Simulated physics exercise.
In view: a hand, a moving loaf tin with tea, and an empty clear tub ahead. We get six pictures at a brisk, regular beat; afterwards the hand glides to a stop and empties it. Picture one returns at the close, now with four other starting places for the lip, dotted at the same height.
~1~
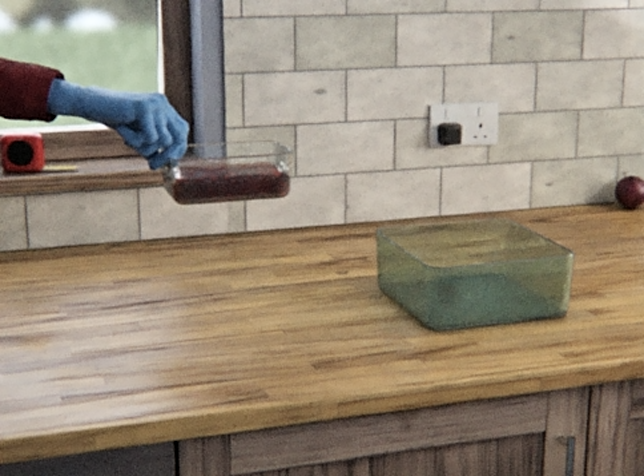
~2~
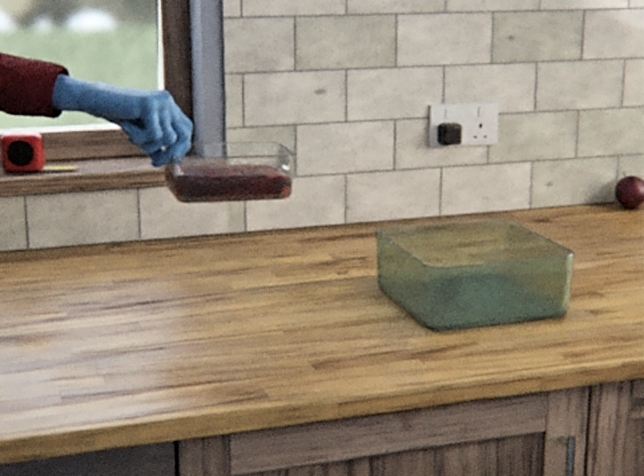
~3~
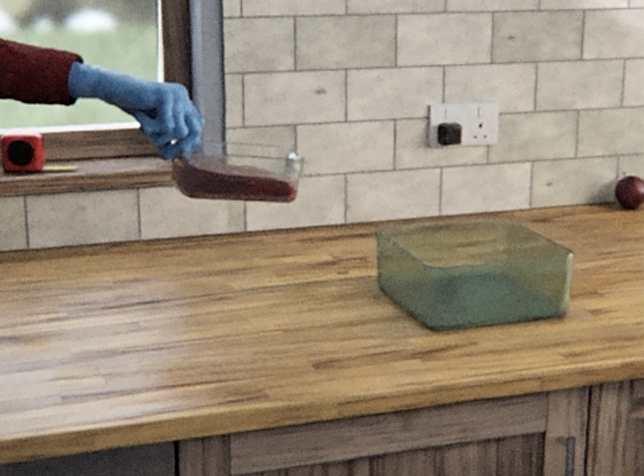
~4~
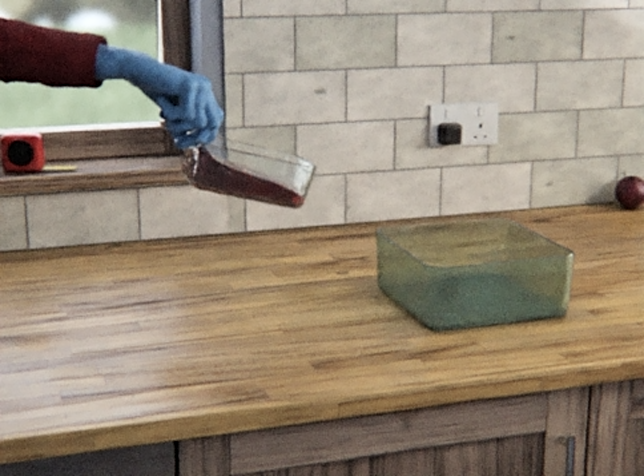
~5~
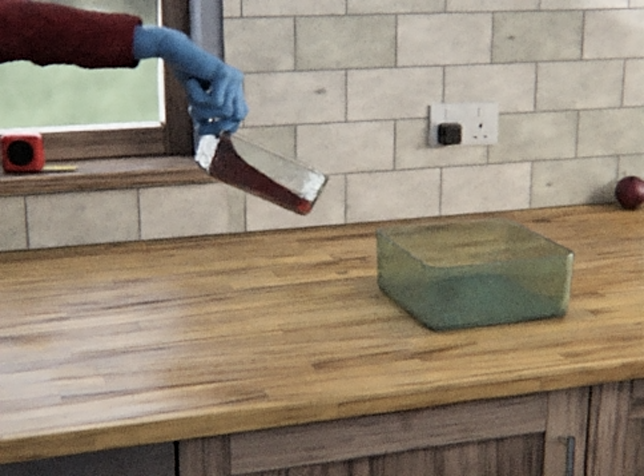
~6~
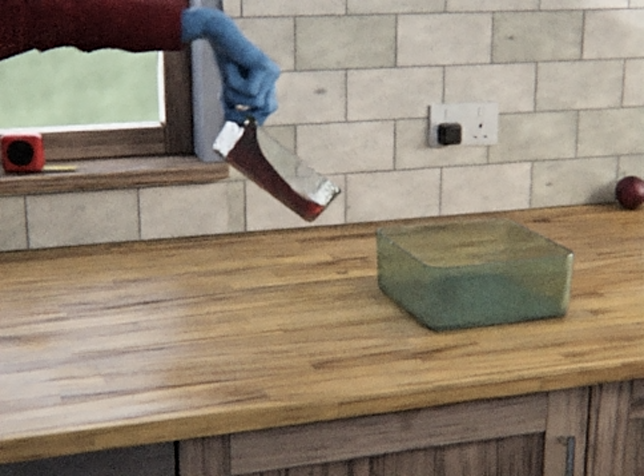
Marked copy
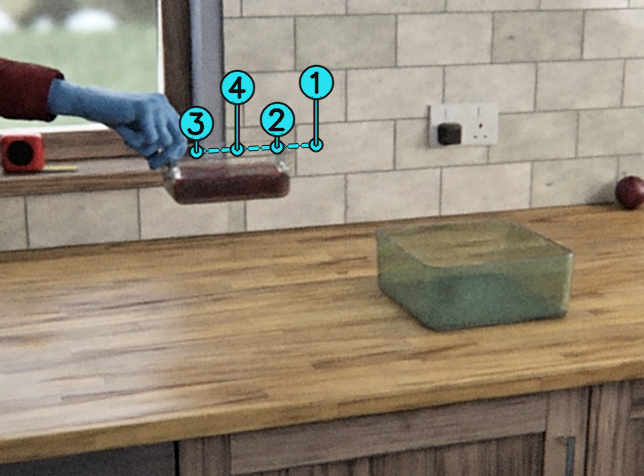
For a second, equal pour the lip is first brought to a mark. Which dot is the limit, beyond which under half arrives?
I would pick place 1.
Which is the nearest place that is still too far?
That would be 2.
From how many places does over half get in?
One.
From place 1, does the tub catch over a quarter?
Yes.
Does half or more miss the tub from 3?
Yes, that goes wrong.
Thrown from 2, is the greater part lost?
Yes, that goes wrong.
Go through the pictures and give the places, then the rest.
Upright, lip at (283, 146); tub from (425, 330) to (566, 314); nothing has left yet, in the first picture.
Upright, lip at (286, 148); nothing has left yet, in the second picture.
Tipped about 7°, lip at (294, 153); nothing has left yet, in the third picture.
Tipped about 15°, lip at (307, 161); nothing has left yet, in the fourth picture.
Tipped about 26°, lip at (320, 171); tea is over the rim, down to (221, 127), in the fifth picture.
Tipped about 39°, lip at (332, 184); tea is over the rim, down to (250, 120), in the sixth picture.
On the marked copy, 1 at (316, 144); 2 at (277, 147); 3 at (196, 151); 4 at (237, 149).
With 1, about 68 % lands in the tub, 21 % falls short and 10 % goes beside or beyond.
With 2, about 22 % lands in the tub, 76 % falls short.
With 3, about 0 % lands in the tub, 100 % falls short.
With 4, about 0 % lands in the tub, 99 % falls short.
